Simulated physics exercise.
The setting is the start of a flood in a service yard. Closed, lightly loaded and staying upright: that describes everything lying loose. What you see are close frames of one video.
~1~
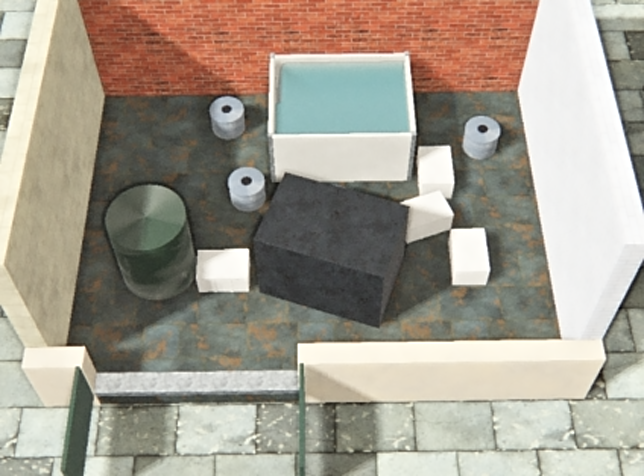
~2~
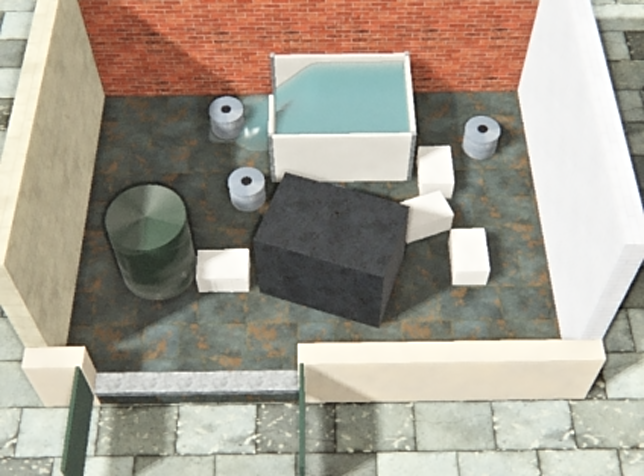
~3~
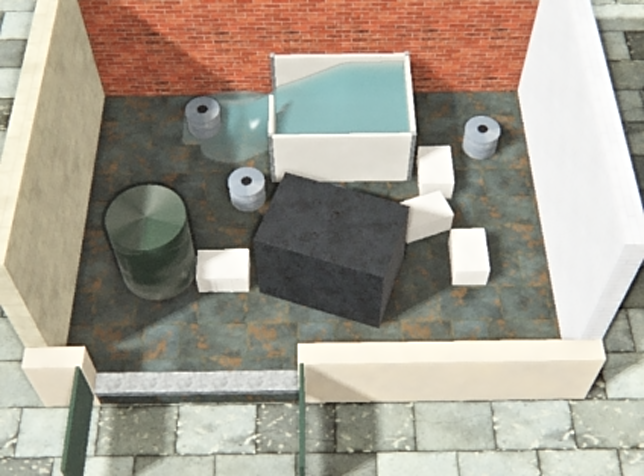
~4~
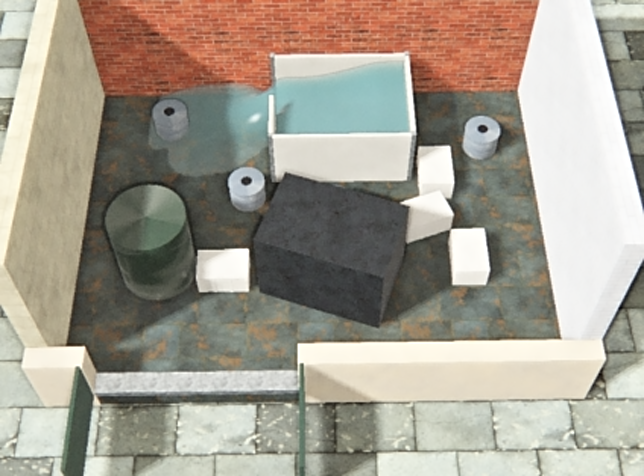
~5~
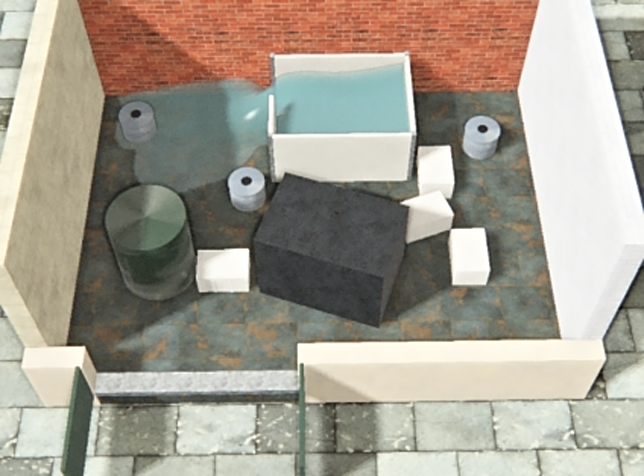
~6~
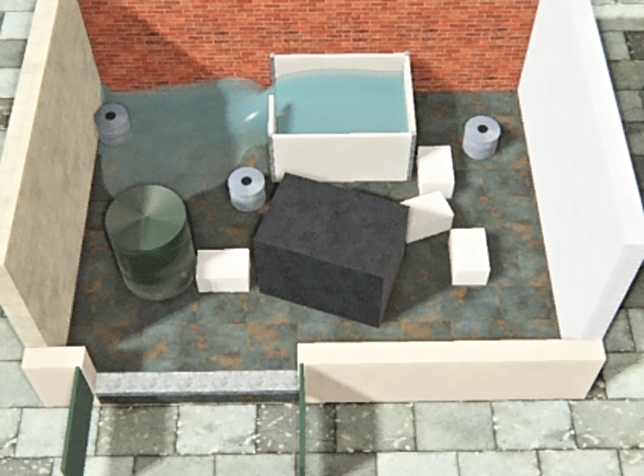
Water poured from the left side of a white-walled tank and spread across the dark yard floor, pushing one small grey tub leftward to the side wall while the other objects stayed put.
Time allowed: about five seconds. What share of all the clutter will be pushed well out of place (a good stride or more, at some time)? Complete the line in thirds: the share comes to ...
The share comes to less than a third.
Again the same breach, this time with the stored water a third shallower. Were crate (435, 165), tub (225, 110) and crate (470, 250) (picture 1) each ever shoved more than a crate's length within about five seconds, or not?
The first one: Doesn't reach it. The second: Reaches it. The third: Doesn't reach it.
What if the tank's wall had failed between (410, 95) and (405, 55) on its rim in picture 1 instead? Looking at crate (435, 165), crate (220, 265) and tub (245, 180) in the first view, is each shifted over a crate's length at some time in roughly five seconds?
First stays short of it, second stays short of it, third stays short of it.
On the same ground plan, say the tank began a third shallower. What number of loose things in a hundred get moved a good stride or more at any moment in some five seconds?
Something like 10 in a hundred of them.
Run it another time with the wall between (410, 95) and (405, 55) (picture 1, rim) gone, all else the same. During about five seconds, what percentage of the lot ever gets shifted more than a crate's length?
Near 40 in a hundred.
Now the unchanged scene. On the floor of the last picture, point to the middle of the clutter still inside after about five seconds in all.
Near (378, 215).
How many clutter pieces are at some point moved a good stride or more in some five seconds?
Result - 1.
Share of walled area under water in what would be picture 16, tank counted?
35 in a hundred, roughly.
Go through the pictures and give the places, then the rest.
A tub at (227, 110) rests on the ground; a crate at (470, 250) rests on the ground; 0 of 8 have shifted, in the first frame.
A tub at (226, 110), on the bottom; a crate at (470, 250), on the bottom; 0 of 8 have shifted, in the second frame.
A tub at (202, 110), on the bottom, a stride from its start; a crate at (470, 250) rests on the ground; 1 of 8 have shifted, in the third frame.
A tub at (169, 112) rests on the ground, a stride from its start; a crate at (470, 250) rests on the ground; 1 of 8 have shifted, in the fourth frame.
A tub at (136, 114) rests on the ground, a stride from its start; a crate at (470, 250) rests on the ground; 1 of 8 have shifted, in the fifth frame.
A tub at (111, 116), on the bottom, far from its start; a crate at (470, 250), on the bottom; 1 of 8 have shifted, in the sixth frame.
A moment on, 1 of 8 are well off their spots; 1 afloat.
Next, 1 of 8 are well off their spots; 1 afloat.
Later, 1 of 8 are well off their spots; 0 afloat.
In the end, 1 of 8 are well off their spots, and 1 have been at some point; 1 afloat.
